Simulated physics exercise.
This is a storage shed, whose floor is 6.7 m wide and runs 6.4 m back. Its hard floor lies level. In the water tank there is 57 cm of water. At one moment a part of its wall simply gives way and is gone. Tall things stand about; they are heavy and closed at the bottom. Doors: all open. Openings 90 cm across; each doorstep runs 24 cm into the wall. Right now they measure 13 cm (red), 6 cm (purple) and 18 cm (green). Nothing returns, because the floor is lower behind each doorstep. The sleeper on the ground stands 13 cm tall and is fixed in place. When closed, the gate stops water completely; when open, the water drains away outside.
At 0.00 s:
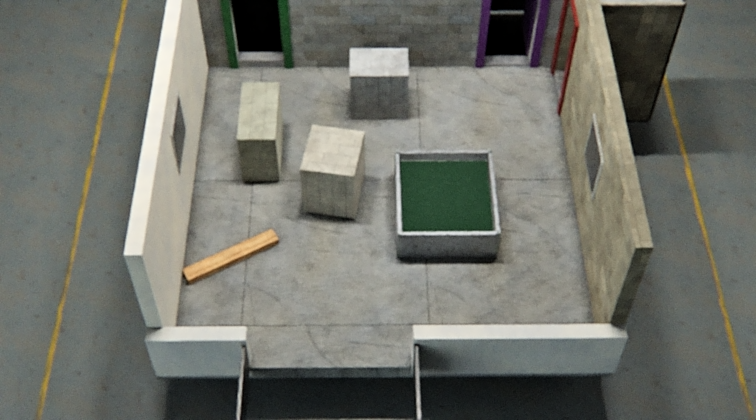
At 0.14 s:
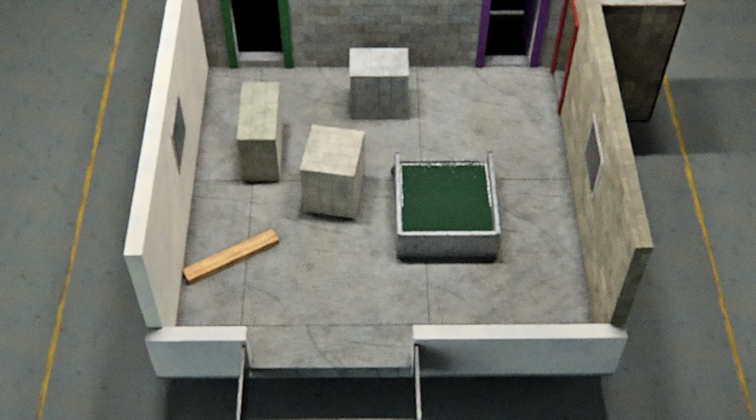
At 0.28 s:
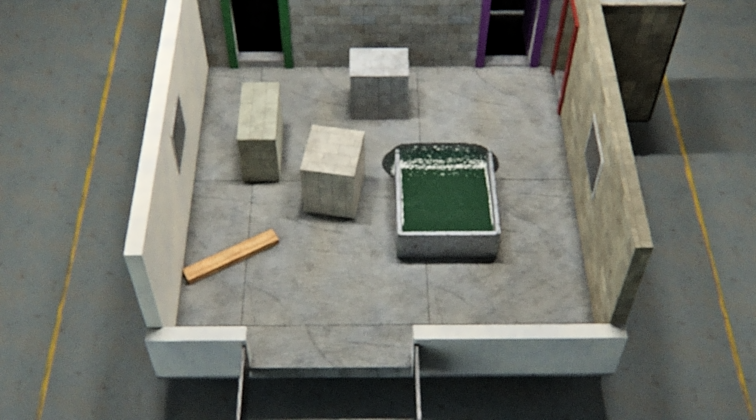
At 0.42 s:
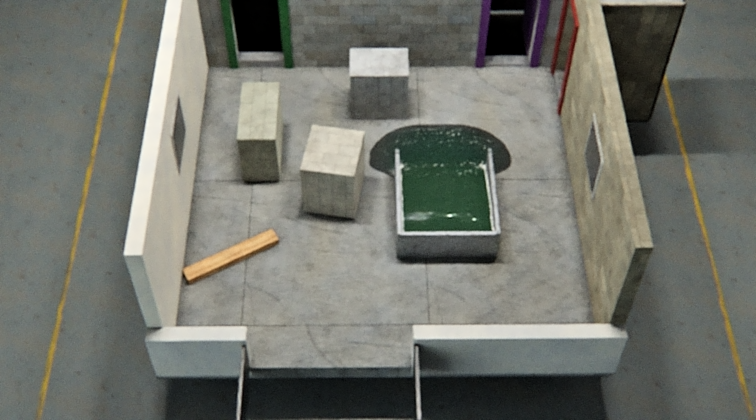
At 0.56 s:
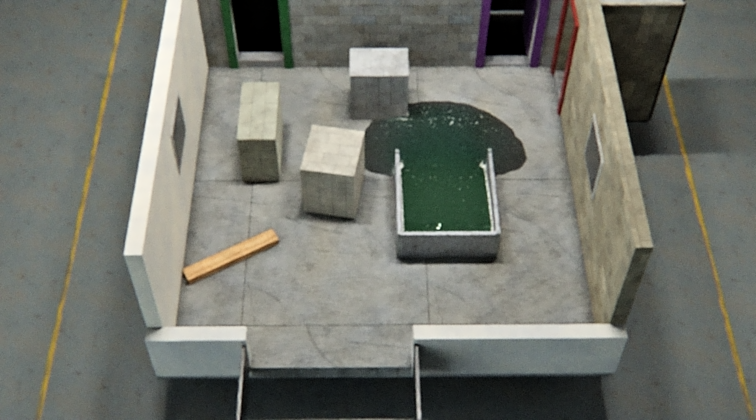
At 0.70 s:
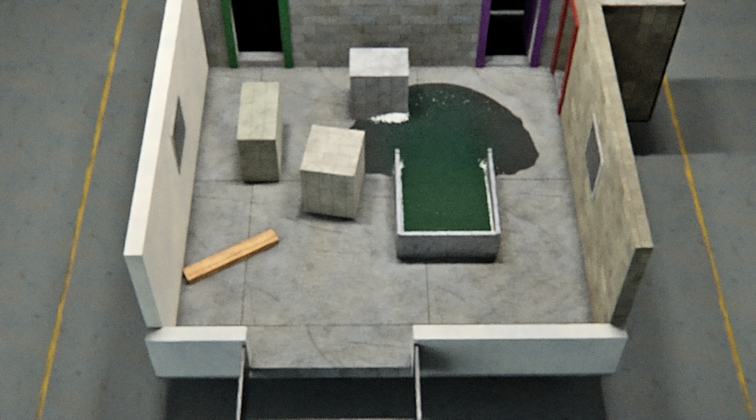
Dark green water poured out of the square tank after its far wall vanished, spreading backward in a widening dark pool across the grey floor and reaching the pale block near the back wall.
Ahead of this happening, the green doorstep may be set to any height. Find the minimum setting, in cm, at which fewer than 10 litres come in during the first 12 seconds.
The minimum is about 6.5 cm.
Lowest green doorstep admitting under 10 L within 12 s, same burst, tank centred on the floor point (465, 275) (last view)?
Then it needs to be around 6.5 cm high.
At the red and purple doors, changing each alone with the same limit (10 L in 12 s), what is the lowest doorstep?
About 18 cm at red and 17 cm at purple.
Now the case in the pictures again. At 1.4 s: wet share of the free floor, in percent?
Some 20 in a hundred.
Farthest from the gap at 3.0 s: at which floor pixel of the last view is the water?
The farthest wet point sits near (208, 77) in the last view.
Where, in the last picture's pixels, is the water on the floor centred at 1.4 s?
I'd put it close to (442, 164).
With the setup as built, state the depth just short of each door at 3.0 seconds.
In cm: Red 20, purple 16, green 3.
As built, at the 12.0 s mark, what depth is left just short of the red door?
About 3.0 cm.
After 1.4 s water covers 20 % of the floor, deepest (32 cm) near (422, 70); it has not reached the green door.
After 3.0 s water covers 40 % of the floor, deepest (24 cm) near (542, 69); 3 cm at the green door, 0 litres in over its 18 cm doorstep.
After 12.0 s water covers 90 % of the floor, deepest (6 cm) near (240, 243); 4 cm at the green door, 0 litres in over its 18 cm doorstep.
At the green door as built, the water arrived by 2.5 s and peaked near 8 cm at 5.2 s.
With a doorstep of 5 cm, 18 litres would have come in within the 12 s; with 7 cm, 7 litres. So under 10 litres takes about 6.5 cm.
